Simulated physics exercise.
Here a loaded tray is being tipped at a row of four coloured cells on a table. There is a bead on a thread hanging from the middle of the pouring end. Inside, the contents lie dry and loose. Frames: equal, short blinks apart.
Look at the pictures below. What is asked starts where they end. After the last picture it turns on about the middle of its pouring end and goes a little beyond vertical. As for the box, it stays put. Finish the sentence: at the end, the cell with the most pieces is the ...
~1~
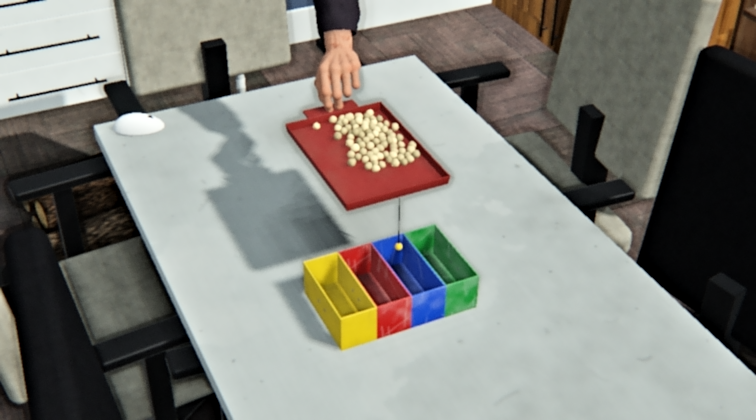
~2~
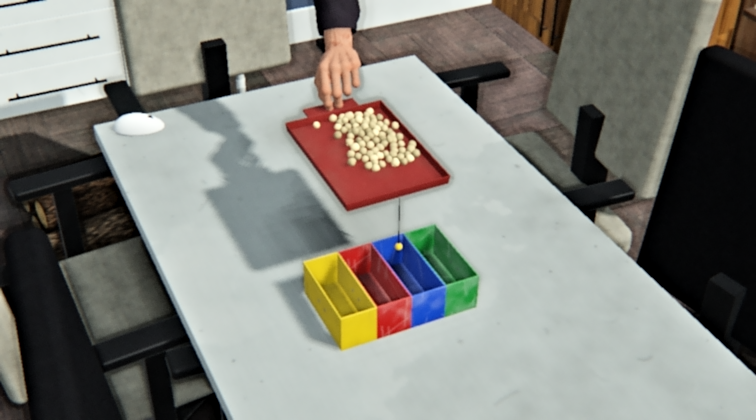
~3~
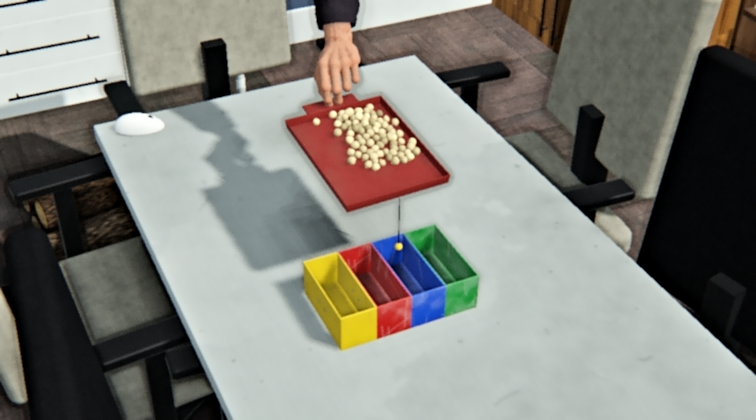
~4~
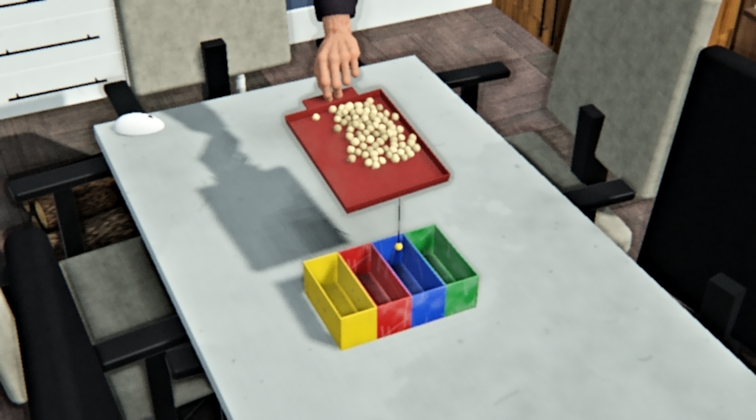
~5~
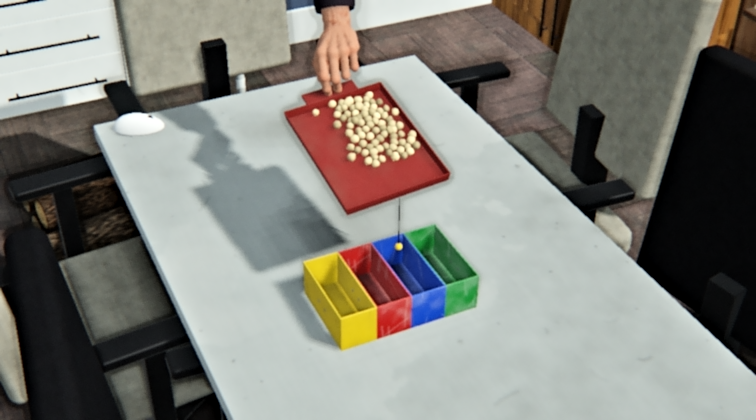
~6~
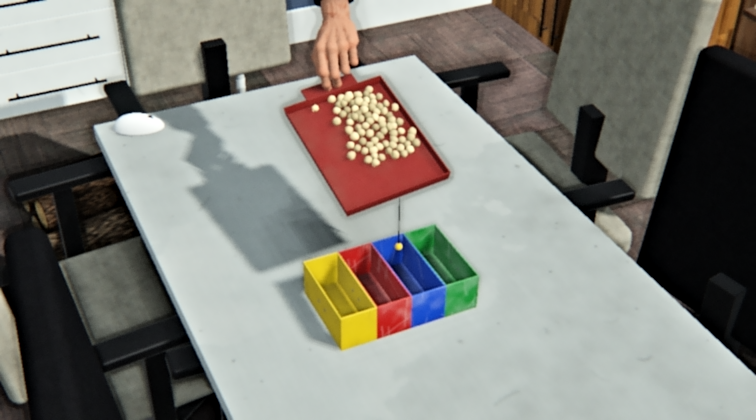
... Red one.
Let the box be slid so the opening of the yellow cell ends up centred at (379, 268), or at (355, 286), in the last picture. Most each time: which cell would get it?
That yellow cell; yellow.
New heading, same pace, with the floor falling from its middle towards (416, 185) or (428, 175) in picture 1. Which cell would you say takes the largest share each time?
First: The green cell. Second: The green cell.
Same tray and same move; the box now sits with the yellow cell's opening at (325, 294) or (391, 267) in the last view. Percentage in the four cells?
In turn 100 and 20 in a hundred.
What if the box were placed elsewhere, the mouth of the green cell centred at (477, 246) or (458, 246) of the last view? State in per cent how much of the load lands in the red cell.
Trial 1 around 0 percent, trial 2 around 20 percent.
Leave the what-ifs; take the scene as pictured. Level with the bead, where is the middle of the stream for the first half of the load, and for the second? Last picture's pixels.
Starting near (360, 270), moving on to near (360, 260).
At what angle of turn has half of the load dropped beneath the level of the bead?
110°.
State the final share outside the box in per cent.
Around 0 %.
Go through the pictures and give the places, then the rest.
Corners of the pouring end (347, 203) and (448, 176), level; middle of the load (370, 137), macadamia nuts; bead on its thread (398, 247); yellow cell (359, 326); red cell (394, 315); blue cell (428, 304); green cell (462, 293), in the first frame.
Corners of the pouring end (347, 203) and (448, 175), level; middle of the load (370, 136), in the second frame.
Corners of the pouring end (347, 204) and (448, 175), tipped barely, lowest at the left corner; middle of the load (370, 133), in the third frame.
Corners of the pouring end (347, 206) and (449, 174), tipped a little, lowest at the left corner; middle of the load (370, 129), in the fourth frame.
Corners of the pouring end (347, 208) and (449, 173), tipped a little, lowest at the left corner; middle of the load (370, 125), in the fifth frame.
Corners of the pouring end (347, 210) and (449, 172), tipped a little, lowest at the left corner; middle of the load (370, 121); yellow cell (359, 326); red cell (394, 315); blue cell (428, 304); green cell (462, 293), in the sixth frame.
Just after the last frame, tray tipped steeply; almost all on the tray; just a few in the yellow cell; just a few falling or outside the box.
A moment on, tray tipped right over; almost all on the tray; just a few in the yellow cell; just a few in the red cell; just a few falling or outside the box.
Further on, tray tipped past a quarter turn; roughly half in the red cell; roughly a third in the yellow cell; about a tenth in the blue cell; just a few falling or outside the box.
When it is over, tray tipped past a quarter turn; roughly half in the red cell; roughly a third in the yellow cell; about a tenth in the blue cell; not one in the green cell; just a few outside the box.
